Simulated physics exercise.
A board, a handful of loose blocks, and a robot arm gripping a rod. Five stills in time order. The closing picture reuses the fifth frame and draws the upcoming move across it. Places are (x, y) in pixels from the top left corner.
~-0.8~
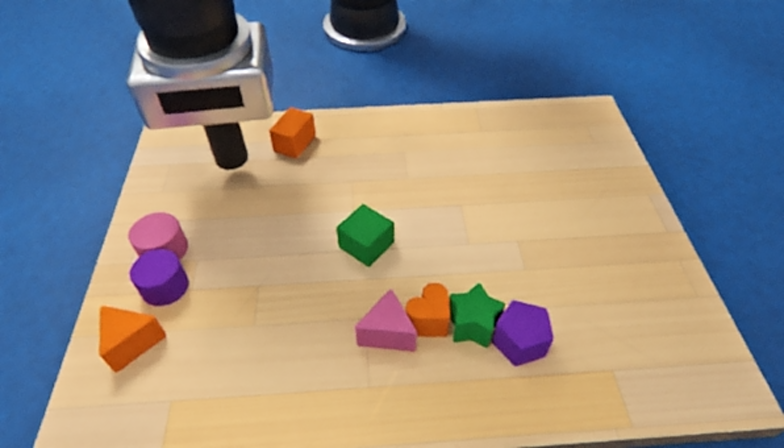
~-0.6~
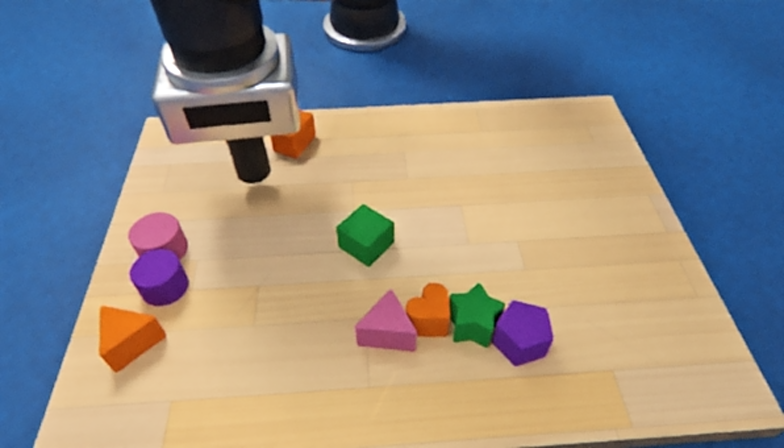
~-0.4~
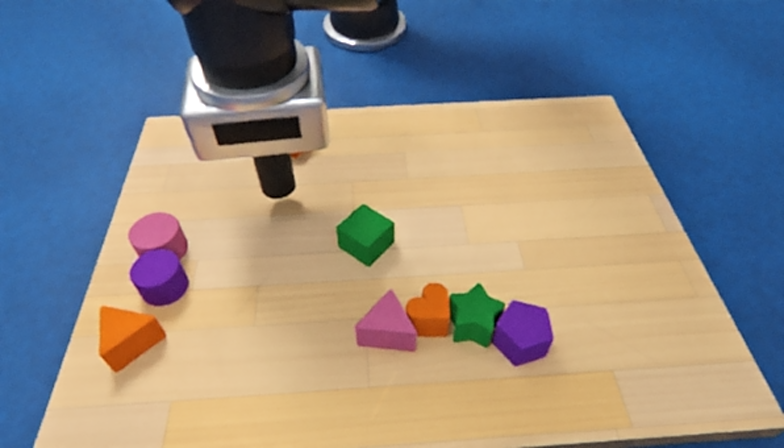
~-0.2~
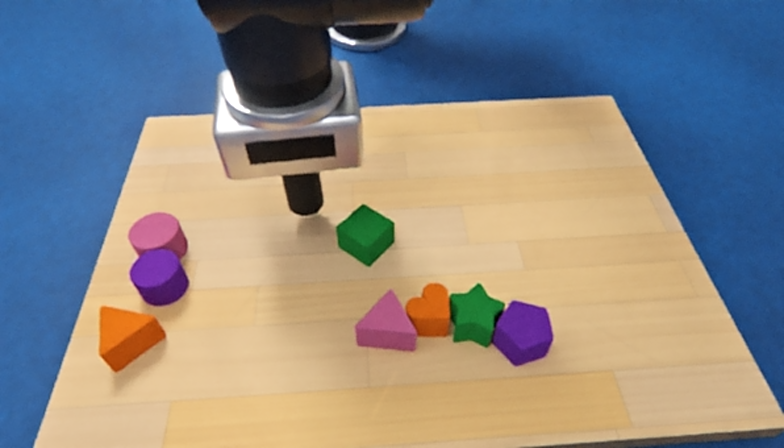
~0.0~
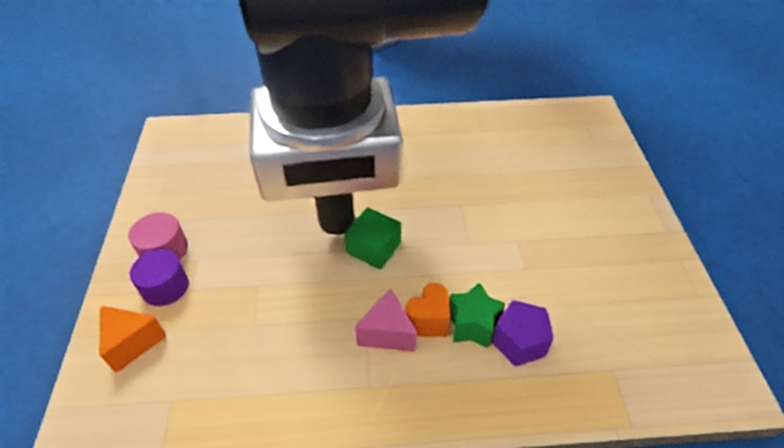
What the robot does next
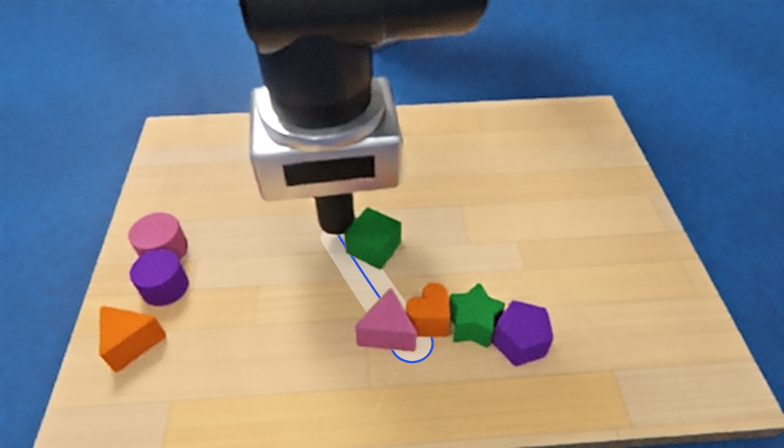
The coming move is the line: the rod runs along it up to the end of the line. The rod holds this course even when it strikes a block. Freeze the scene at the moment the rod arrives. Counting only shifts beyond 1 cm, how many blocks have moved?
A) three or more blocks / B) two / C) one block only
A: Three or more blocks.
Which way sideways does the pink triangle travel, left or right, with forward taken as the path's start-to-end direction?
It moves right.
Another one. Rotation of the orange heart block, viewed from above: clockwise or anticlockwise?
Looking down on the board, it turns counter-clockwise.
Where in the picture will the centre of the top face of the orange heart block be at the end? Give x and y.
The top centre is at (450, 322).
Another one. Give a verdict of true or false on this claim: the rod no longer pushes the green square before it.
My answer: True.
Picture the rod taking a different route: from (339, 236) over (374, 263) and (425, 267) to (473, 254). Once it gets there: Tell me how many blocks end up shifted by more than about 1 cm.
One block shifts.
The line goes straight from (339, 236) to (412, 343).
What follows on the original path. One third of the way, rod at (359, 255); green square at (399, 240), turned 55° anticlockwise.
Two thirds of the way, rod at (384, 291); green square at (402, 241), turned 60° anticlockwise; pink triangle at (390, 322), turned 15° clockwise.
At the end, rod at (412, 330); green square at (402, 241), turned 60° anticlockwise; pink triangle at (398, 360), turned 65° clockwise; orange heart block at (450, 322), turned 50° anticlockwise; green star block at (494, 309).
